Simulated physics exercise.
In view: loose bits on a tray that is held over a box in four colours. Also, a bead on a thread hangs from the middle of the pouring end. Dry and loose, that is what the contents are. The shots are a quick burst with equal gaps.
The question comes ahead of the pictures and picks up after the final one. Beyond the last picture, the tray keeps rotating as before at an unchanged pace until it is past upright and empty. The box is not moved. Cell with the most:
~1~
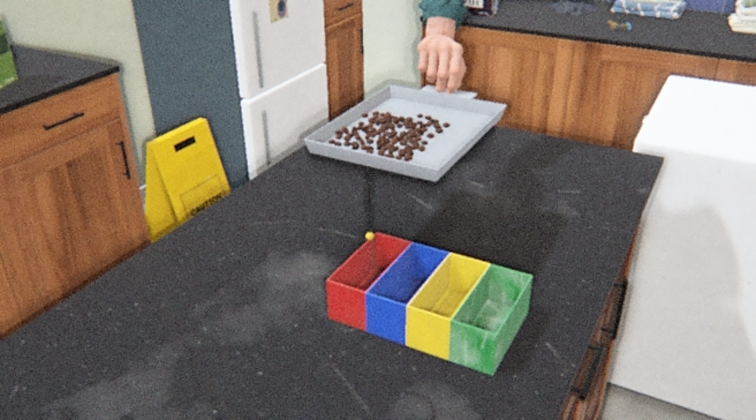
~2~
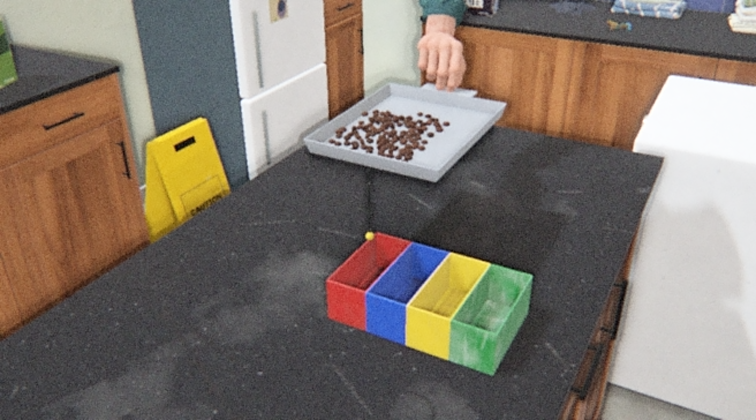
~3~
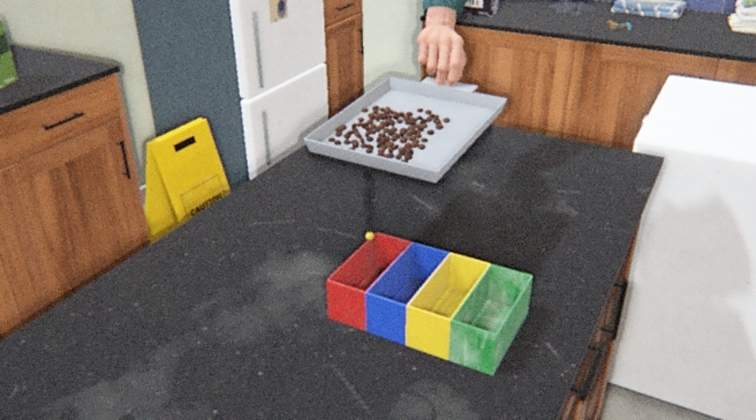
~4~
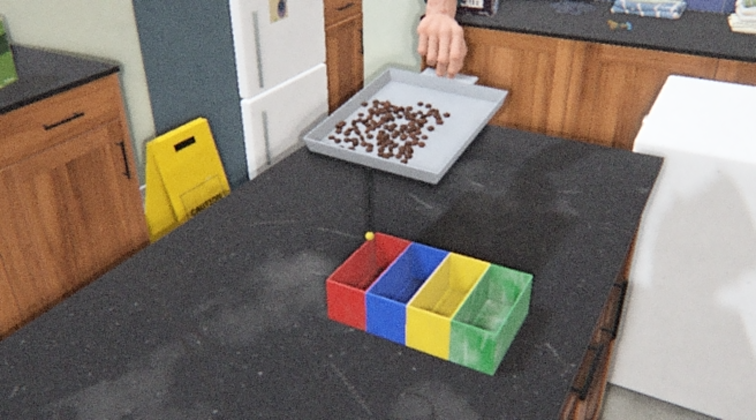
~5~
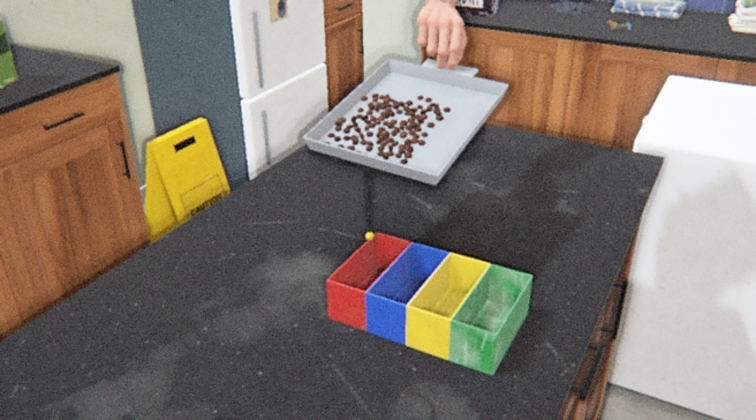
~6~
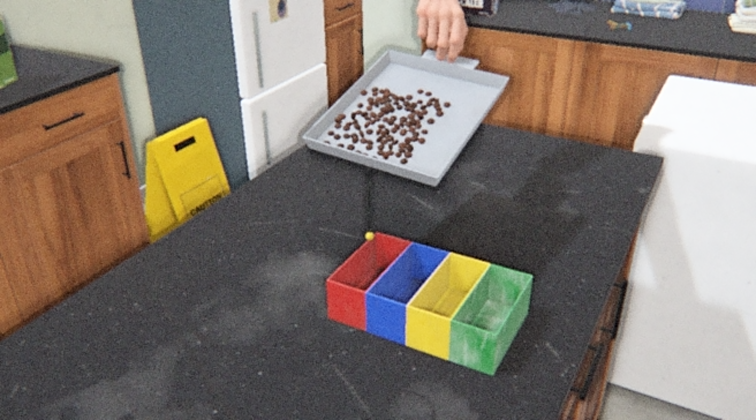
Blue.
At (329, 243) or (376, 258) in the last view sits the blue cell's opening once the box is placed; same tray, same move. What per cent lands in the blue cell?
It comes to roughly 0 per cent in one try and roughly 40 per cent in the next.
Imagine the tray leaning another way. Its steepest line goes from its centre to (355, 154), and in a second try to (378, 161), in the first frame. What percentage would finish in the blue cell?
The first comes to 0 %, while the second comes to 20 %.
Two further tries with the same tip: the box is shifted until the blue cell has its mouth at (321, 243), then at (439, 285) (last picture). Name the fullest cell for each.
For the first spot I'd say green, and for the second spot the red one.
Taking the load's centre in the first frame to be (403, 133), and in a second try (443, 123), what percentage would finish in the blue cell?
You'd see roughly 60 per cent first and roughly 70 per cent second.
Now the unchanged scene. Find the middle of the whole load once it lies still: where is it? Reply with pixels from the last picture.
I'd mark it at roughly (399, 308).
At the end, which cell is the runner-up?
Rank 2: The cell in red.
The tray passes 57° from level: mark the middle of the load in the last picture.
Somewhere about (387, 152).
Soon, tray tipped steeply; nearly all on the tray; a stray few falling or outside the box.
A while on, tray tipped right over; about two thirds on the tray; a small part in the blue cell; a stray few in the yellow cell; a stray few in the red cell; about a quarter falling or outside the box.
Towards the end, tray tipped past a quarter turn; about half in the blue cell; about a quarter in the red cell; a small part in the yellow cell; a small part falling or outside the box.
Finally, tray tipped past a quarter turn; about half in the blue cell; about a quarter in the red cell; a small part in the yellow cell; none in the green cell; a small part outside the box.
